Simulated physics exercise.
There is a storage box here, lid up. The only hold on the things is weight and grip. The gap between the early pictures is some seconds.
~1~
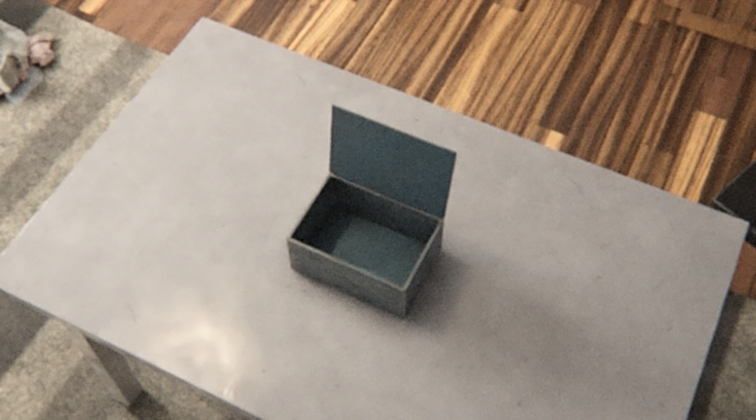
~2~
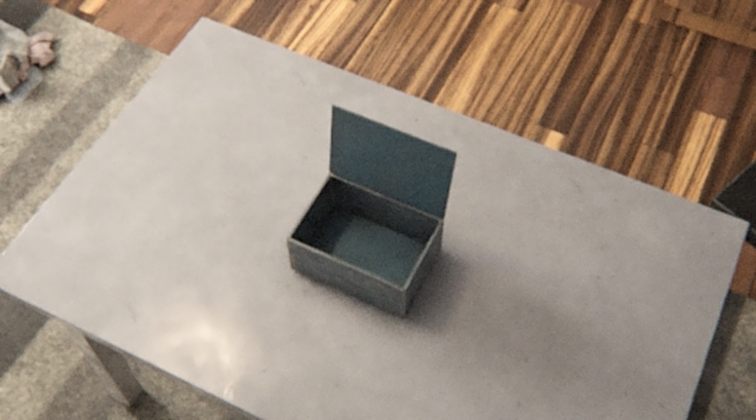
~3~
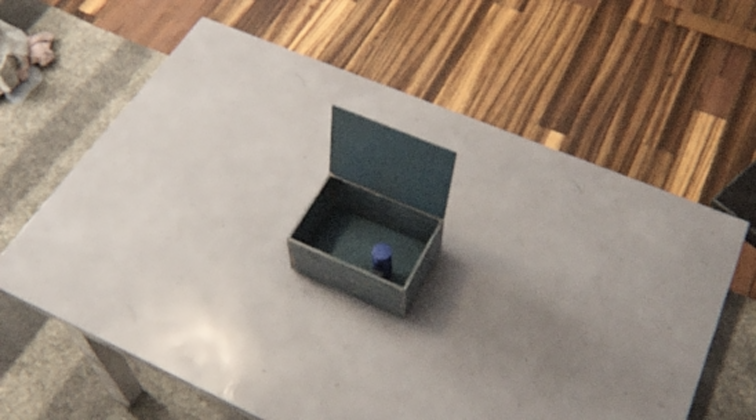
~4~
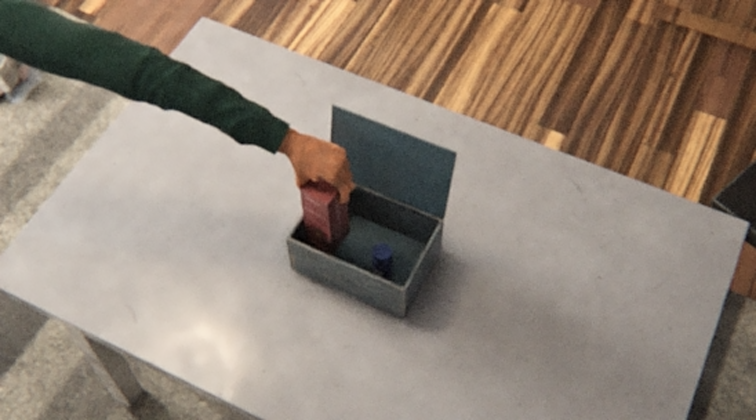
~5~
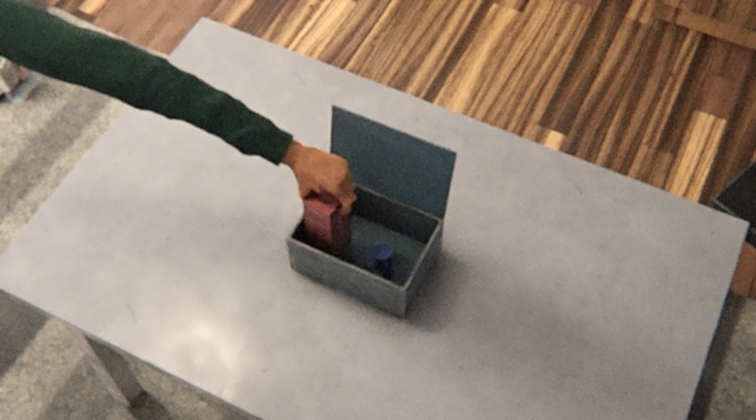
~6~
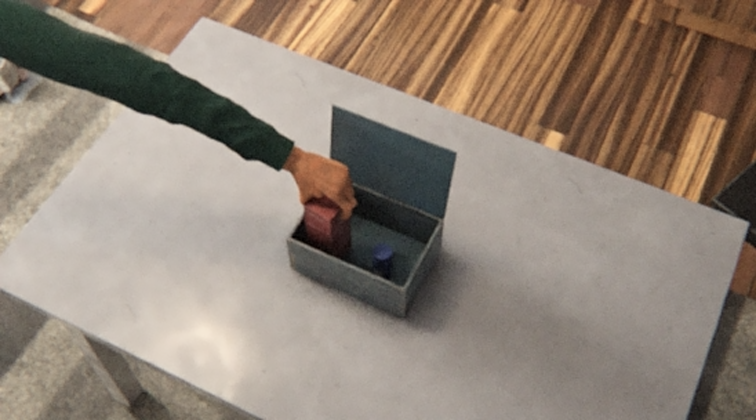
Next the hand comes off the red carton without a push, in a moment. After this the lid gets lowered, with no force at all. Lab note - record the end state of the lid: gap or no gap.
The lid is going to stop short.
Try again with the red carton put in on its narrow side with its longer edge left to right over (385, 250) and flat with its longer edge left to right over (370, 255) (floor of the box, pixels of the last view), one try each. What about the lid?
The first attempt leaves the lid fully closed, while the second leaves it fully closed.
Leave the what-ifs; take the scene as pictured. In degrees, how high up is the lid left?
Some 45 degrees above the rim, more or less.
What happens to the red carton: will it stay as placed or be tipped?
Well, it stays just as set.
Then, 1.10 s on from there, lid starting down.
Then, 1.40 s on from there, lid 74° above the rim.
Then, 1.60 s on from there, lid 56° above the rim.
In the end, lid 46° above the rim; both unmoved. At the end, from the last picture's camera, red carton near (328, 227).
